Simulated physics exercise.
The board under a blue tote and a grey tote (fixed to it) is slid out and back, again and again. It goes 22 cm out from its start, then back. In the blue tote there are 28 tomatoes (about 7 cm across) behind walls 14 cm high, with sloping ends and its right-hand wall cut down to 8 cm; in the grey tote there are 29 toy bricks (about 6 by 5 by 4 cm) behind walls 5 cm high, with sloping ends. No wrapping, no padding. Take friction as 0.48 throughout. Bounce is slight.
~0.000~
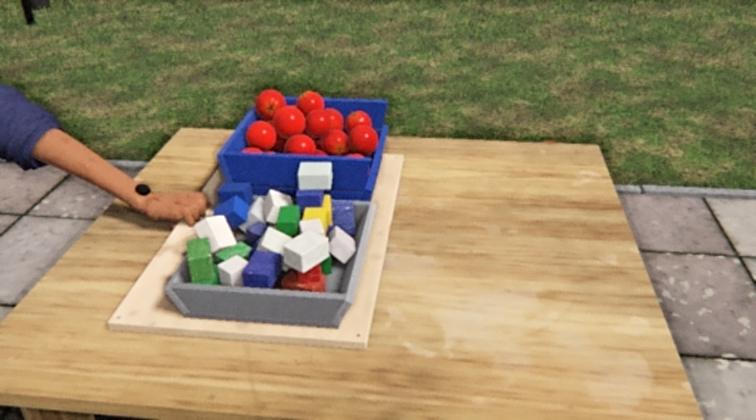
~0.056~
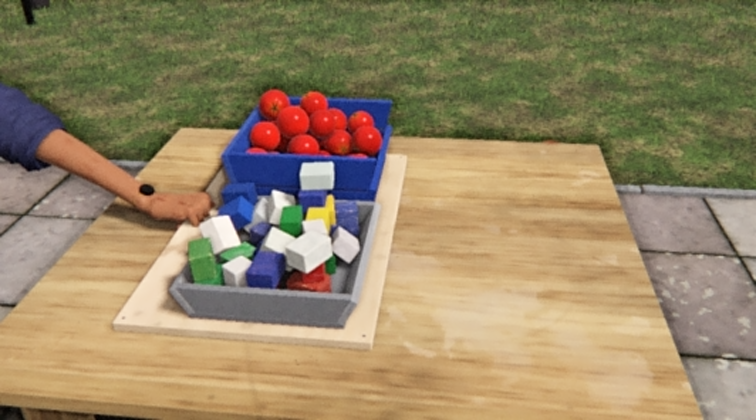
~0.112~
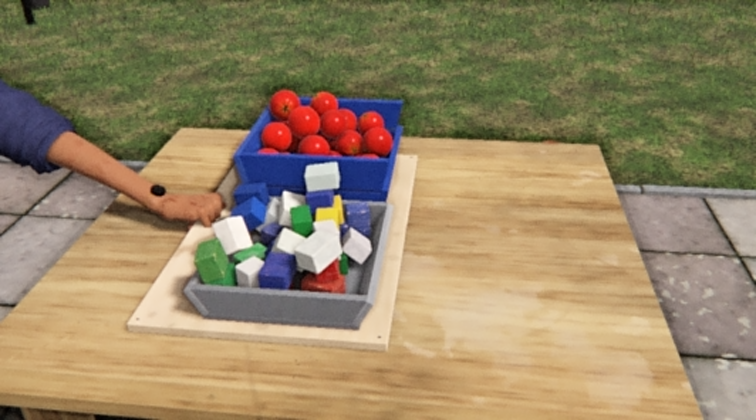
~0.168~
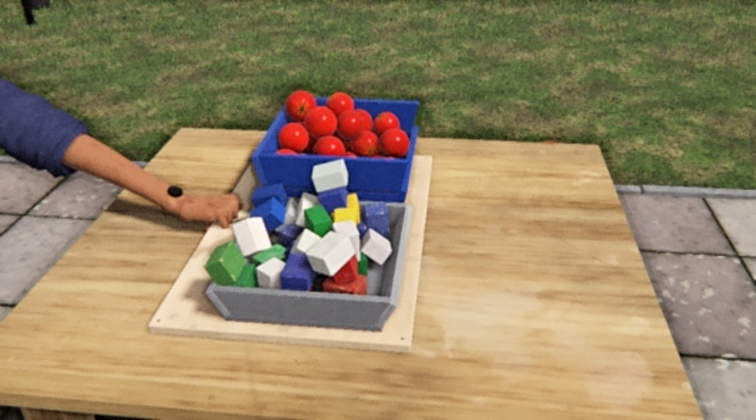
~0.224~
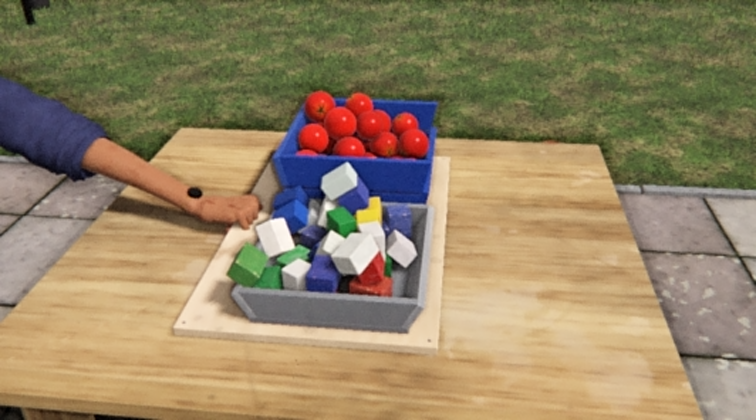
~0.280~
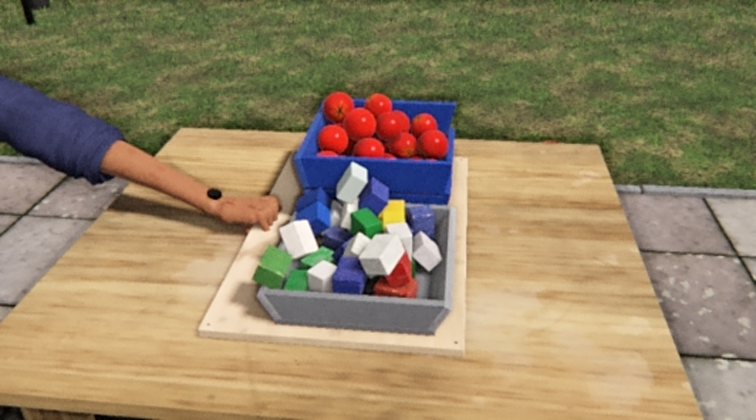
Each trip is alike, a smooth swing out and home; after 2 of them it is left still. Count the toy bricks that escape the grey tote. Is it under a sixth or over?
The grey tote loses fewer than one in six of its toy bricks.
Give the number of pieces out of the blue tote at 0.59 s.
About: Blue tote 0.
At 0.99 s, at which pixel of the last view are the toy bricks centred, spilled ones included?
At about (308, 246).
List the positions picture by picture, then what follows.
In the first frame (places track the rim corner closest to us here), grey tote (346, 297); blue tote (its farthest corner) (264, 97); 0 cm along; all still inside.
The second frame shows grey tote (352, 297); blue tote (268, 97); 1 cm along.
The third frame shows grey tote (367, 298); blue tote (278, 98); 3 cm along.
The fourth frame shows grey tote (390, 300); blue tote (293, 98); 7 cm along.
The fifth frame shows grey tote (418, 302); blue tote (311, 99); 12 cm along.
The sixth frame shows grey tote (445, 304); blue tote (329, 99); 16 cm along; all still inside.
After 0.59 s, the blue tote has all 28 and the grey tote is down by 1 of 29.
After 0.99 s, the blue tote has all 28 and the grey tote is down by 1 of 29.
After 1.53 s, the blue tote has all 28 and the grey tote is down by 2 of 29.
When it is over (at 2.24 s), the blue tote has all 28 and the grey tote is down by 2 of 29. Asked share, 2 of 29, 7 per cent.
